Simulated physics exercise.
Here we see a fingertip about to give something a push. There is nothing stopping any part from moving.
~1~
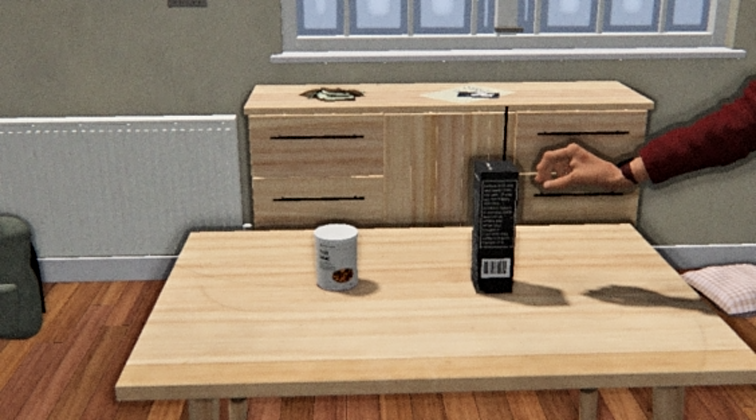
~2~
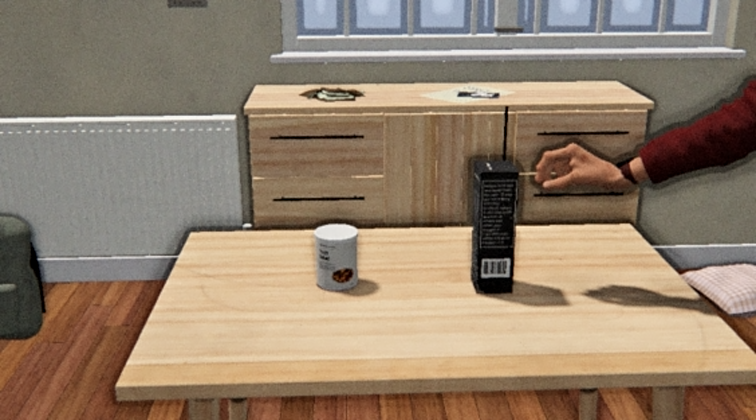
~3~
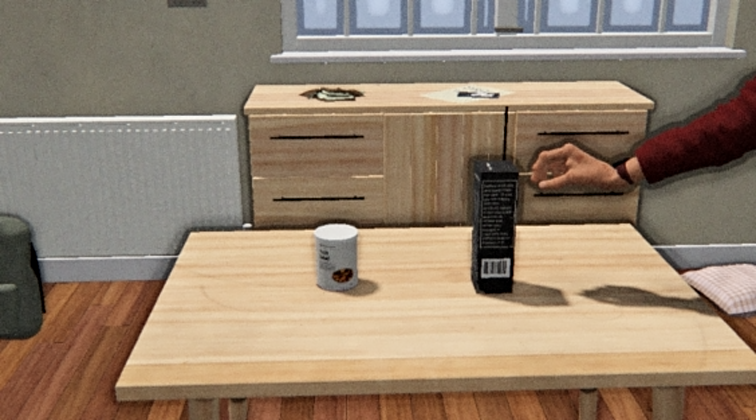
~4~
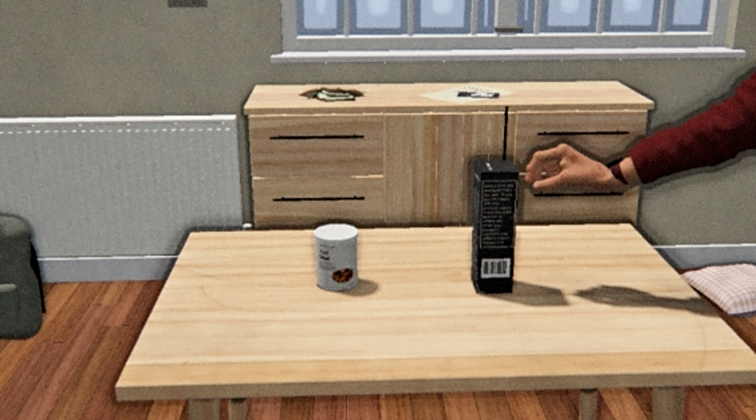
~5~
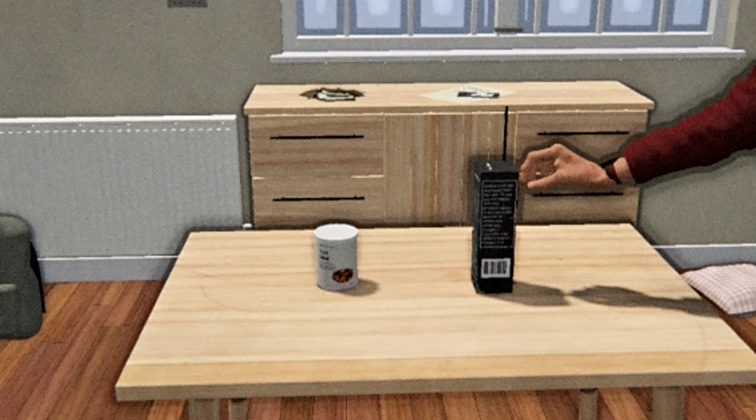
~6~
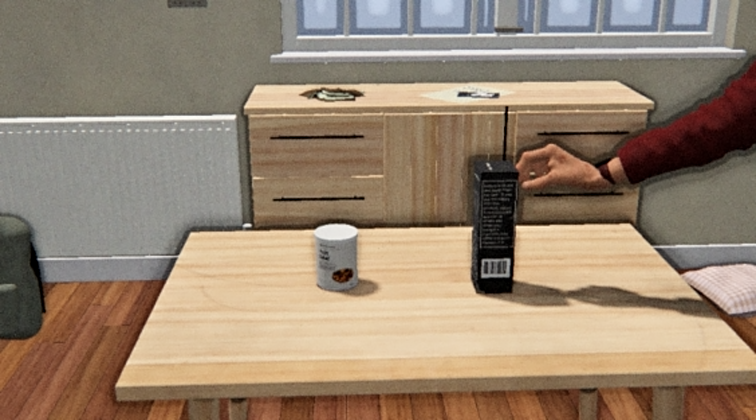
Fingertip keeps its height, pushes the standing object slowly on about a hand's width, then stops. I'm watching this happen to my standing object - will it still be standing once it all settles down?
Goes down.
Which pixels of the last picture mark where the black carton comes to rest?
It finishes at around (411, 270).
Then, 0.70 s past the last view, black carton rocked 29° from its first pose near (460, 227).
Then, 0.90 s past the last view, black carton rocked 73° from its first pose near (421, 254).
Finally, down or leaning hard on the table, black carton. Final places as the last picture's camera would see them, black carton near (411, 270).
